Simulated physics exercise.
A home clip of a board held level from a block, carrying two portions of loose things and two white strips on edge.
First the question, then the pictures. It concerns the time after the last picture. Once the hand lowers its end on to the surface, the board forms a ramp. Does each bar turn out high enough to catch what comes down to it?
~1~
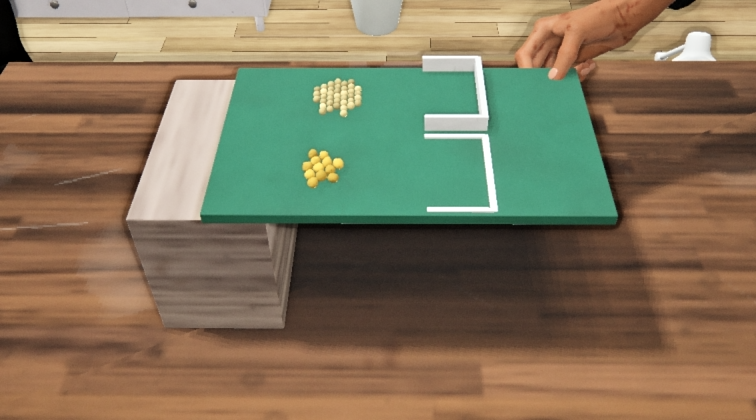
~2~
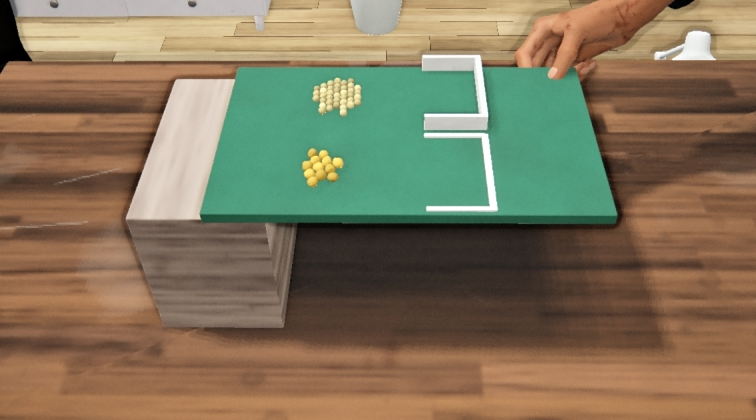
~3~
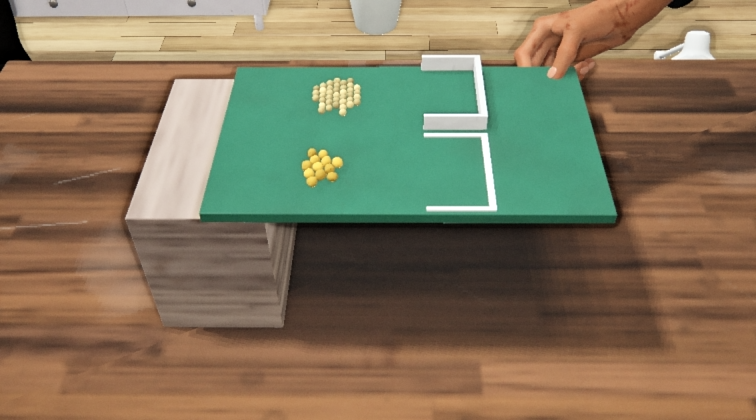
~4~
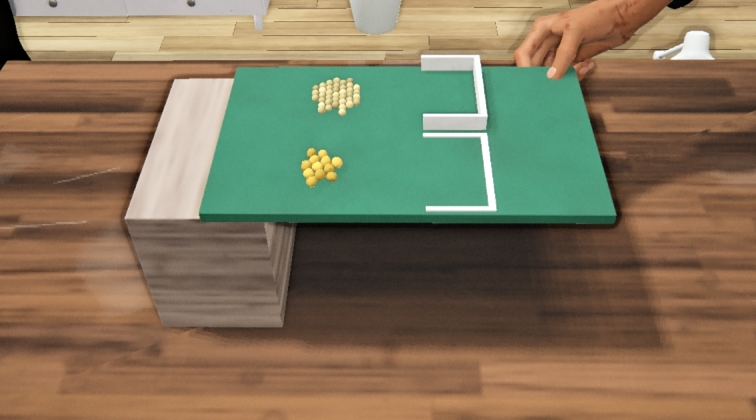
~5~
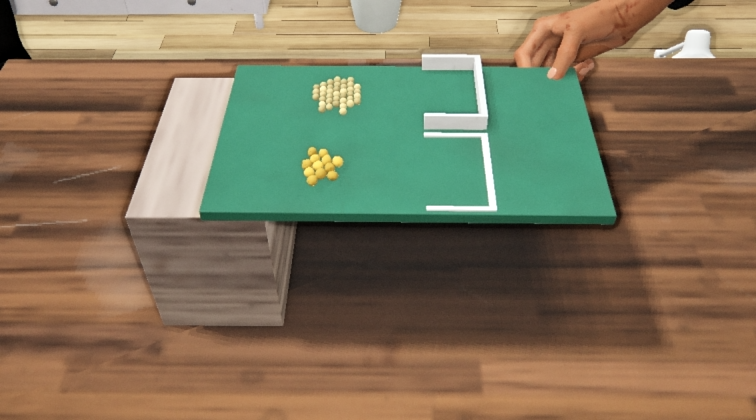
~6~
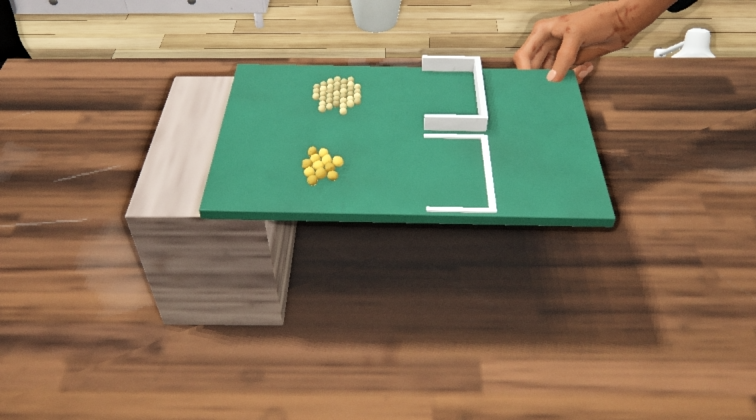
Nearer lot - no, it goes over. Farther lot - yes, it is held.
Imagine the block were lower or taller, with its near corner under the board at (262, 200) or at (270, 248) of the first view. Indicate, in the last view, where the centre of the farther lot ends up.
The centre would settle roughly at (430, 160) for the first try and roughly at (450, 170) for the second.
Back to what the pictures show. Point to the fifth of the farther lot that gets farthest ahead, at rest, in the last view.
Roughly (447, 162), I'd say.
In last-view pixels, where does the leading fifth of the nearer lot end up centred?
I'd guess somewhere about (687, 296).
Then, 0.40 s on from there, board sloping at 10°; nearer lot where it was; farther lot where it was.
Then, 0.91 s on from there, board sloping at 22°; nearer lot on its way down; farther lot has reached its bar.
Then, 1.45 s on from there, board resting at 32°; nearer lot the whole lot past its bar; farther lot has reached its bar.
In the end, board resting at 32°; nearer lot the whole lot past its bar; farther lot gathered behind its bar.
